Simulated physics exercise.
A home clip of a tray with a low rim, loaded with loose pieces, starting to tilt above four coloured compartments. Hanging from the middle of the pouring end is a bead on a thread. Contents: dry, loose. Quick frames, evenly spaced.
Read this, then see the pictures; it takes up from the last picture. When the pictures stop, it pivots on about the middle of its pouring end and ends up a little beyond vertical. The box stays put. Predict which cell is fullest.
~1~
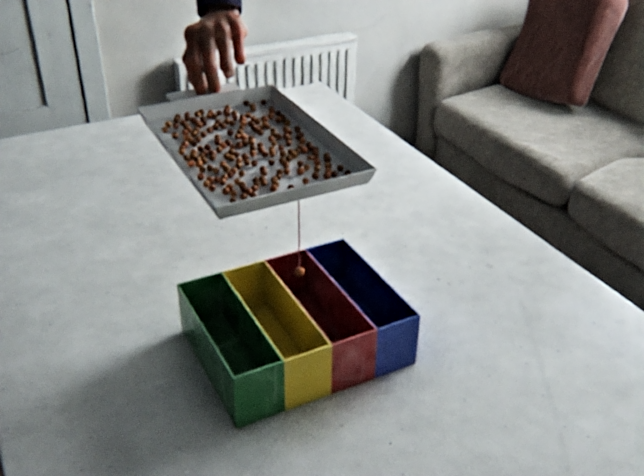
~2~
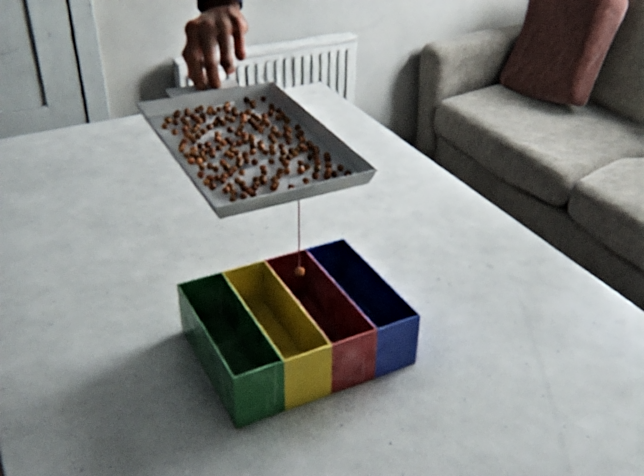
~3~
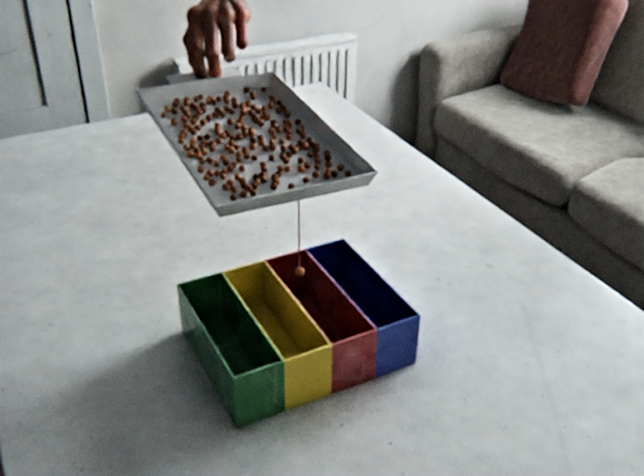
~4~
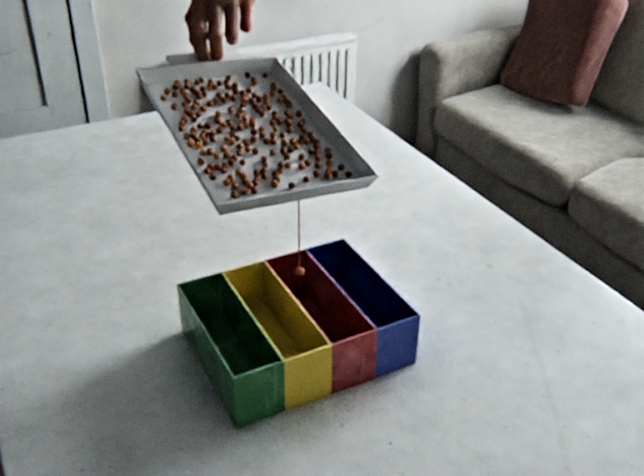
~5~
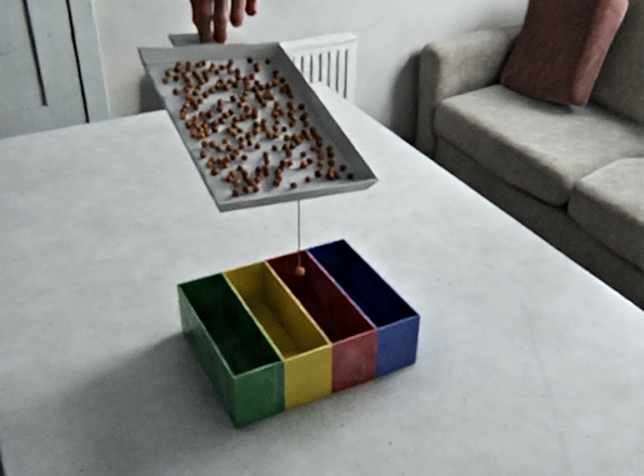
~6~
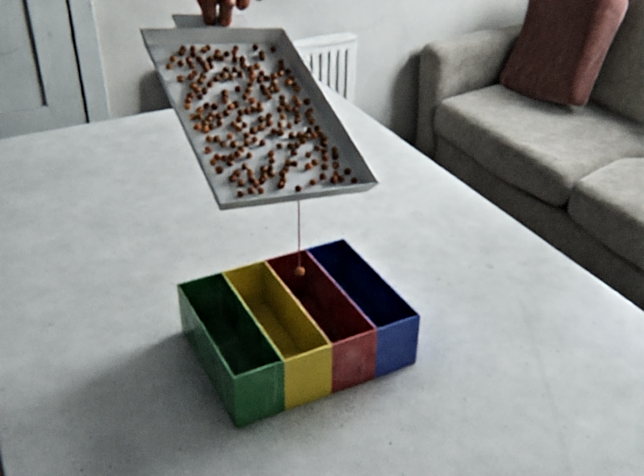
My prediction is the blue cell.
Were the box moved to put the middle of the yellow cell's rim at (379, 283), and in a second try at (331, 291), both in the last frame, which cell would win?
In order: The yellow cell, that red cell.
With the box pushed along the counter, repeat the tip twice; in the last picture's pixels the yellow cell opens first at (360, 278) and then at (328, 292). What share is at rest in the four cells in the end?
About 100% and about 100%.
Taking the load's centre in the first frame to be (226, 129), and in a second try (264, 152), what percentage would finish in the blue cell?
First 60 %, then 60 %.
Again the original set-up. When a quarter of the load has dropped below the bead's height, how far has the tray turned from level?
The tilt is near 75° by then.
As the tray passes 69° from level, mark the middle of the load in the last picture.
The load is centred about (349, 194).
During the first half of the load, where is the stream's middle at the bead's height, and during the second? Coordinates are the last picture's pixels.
Near (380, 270) and later near (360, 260).
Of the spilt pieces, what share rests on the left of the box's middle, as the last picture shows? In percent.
About 0 %.
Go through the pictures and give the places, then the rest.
In the first frame, corners of the pouring end at (219, 203) and (369, 167), level; middle of the load at (239, 145), cereal balls; bead on its thread at (299, 272); green cell at (259, 390); yellow cell at (308, 373); red cell at (354, 357); blue cell at (397, 342).
In the second frame, corners of the pouring end at (219, 202) and (369, 168), level; middle of the load at (239, 143).
In the third frame, corners of the pouring end at (220, 201) and (370, 170), tipped barely, lowest at the right corner; middle of the load at (239, 137).
In the fourth frame, corners of the pouring end at (221, 200) and (371, 173), tipped a little, lowest at the right corner; middle of the load at (240, 127).
In the fifth frame, corners of the pouring end at (222, 198) and (372, 176), tipped clearly, lowest at the right corner; middle of the load at (242, 118).
In the sixth frame, corners of the pouring end at (224, 197) and (372, 179), tipped clearly, lowest at the right corner; middle of the load at (247, 111), about half on the move; green cell at (259, 390); yellow cell at (308, 373); red cell at (354, 357); blue cell at (397, 342).
Soon after the last picture, tray tipped steeply; about two thirds on the tray; a stray few in the blue cell; a stray few in the red cell; about a quarter falling or outside the box.
A little later, tray tipped past a quarter turn; a stray few on the tray; about half in the blue cell; a small part in the red cell; about a third falling or outside the box.
Later still, tray tipped past a quarter turn; about two thirds in the blue cell; a small part in the red cell; about a quarter falling or outside the box.
At rest, tray tipped past a quarter turn; about two thirds in the blue cell; a small part in the red cell; none in the green cell; none in the yellow cell; about a quarter outside the box.
